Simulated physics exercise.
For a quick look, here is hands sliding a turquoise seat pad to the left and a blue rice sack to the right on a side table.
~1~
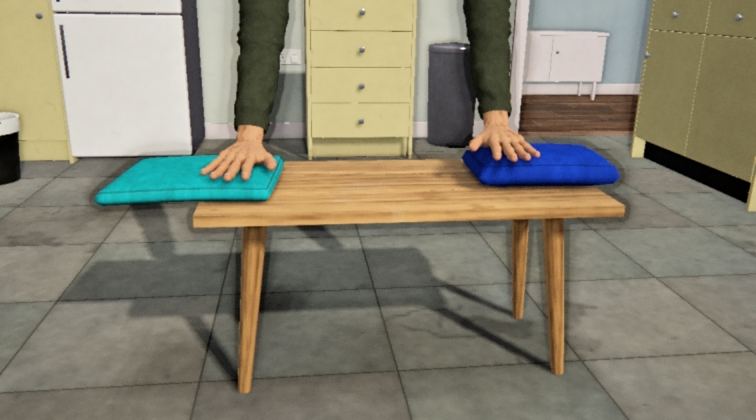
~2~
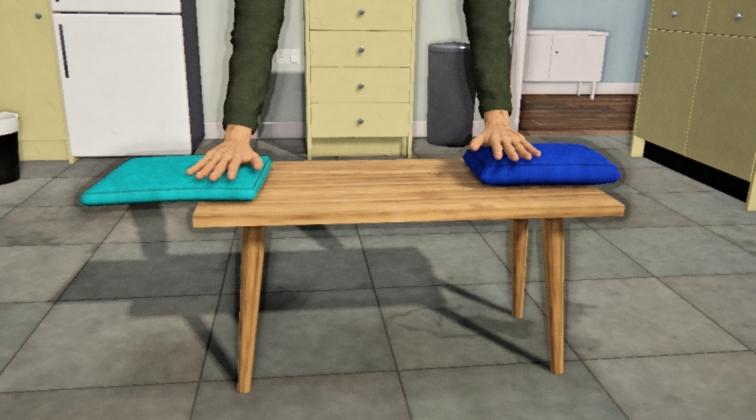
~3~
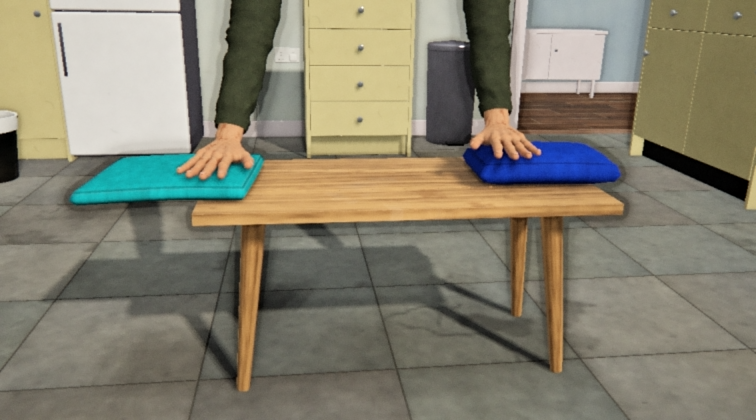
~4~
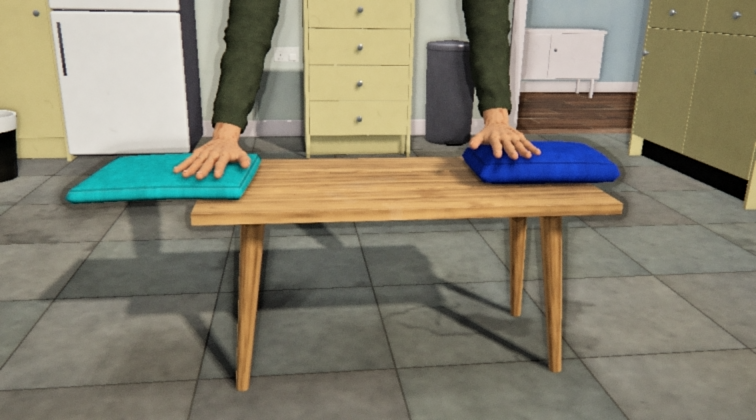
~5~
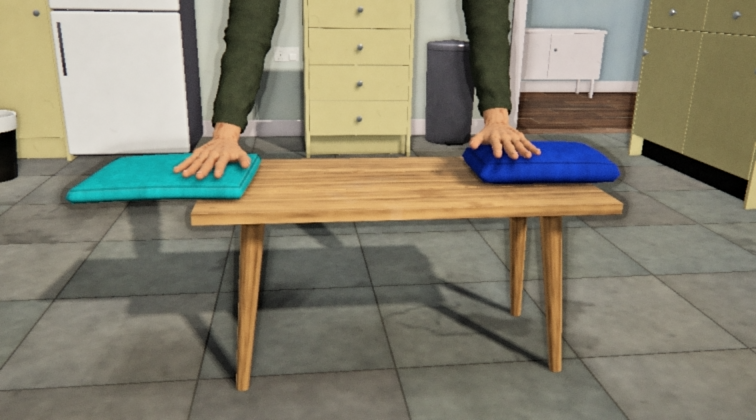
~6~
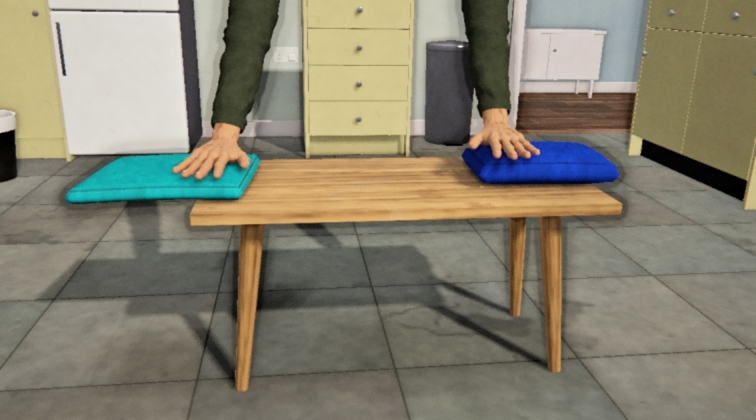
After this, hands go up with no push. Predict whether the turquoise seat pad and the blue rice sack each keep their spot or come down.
The turquoise seat pad comes down; the blue rice sack keeps its spot.
Then, 0.26 s after the last picture, seat pad tipping outwards near (173, 204); rice sack lying still.
Then, 0.50 s after the last picture, seat pad on the floor near (168, 283); rice sack lying still.
Then, 0.74 s after the last picture, seat pad on the floor near (152, 333); rice sack lying still.
At rest, seat pad on the floor near (153, 325); rice sack lying still. The turquoise seat pad tips over and falls and the blue rice sack holds its place.
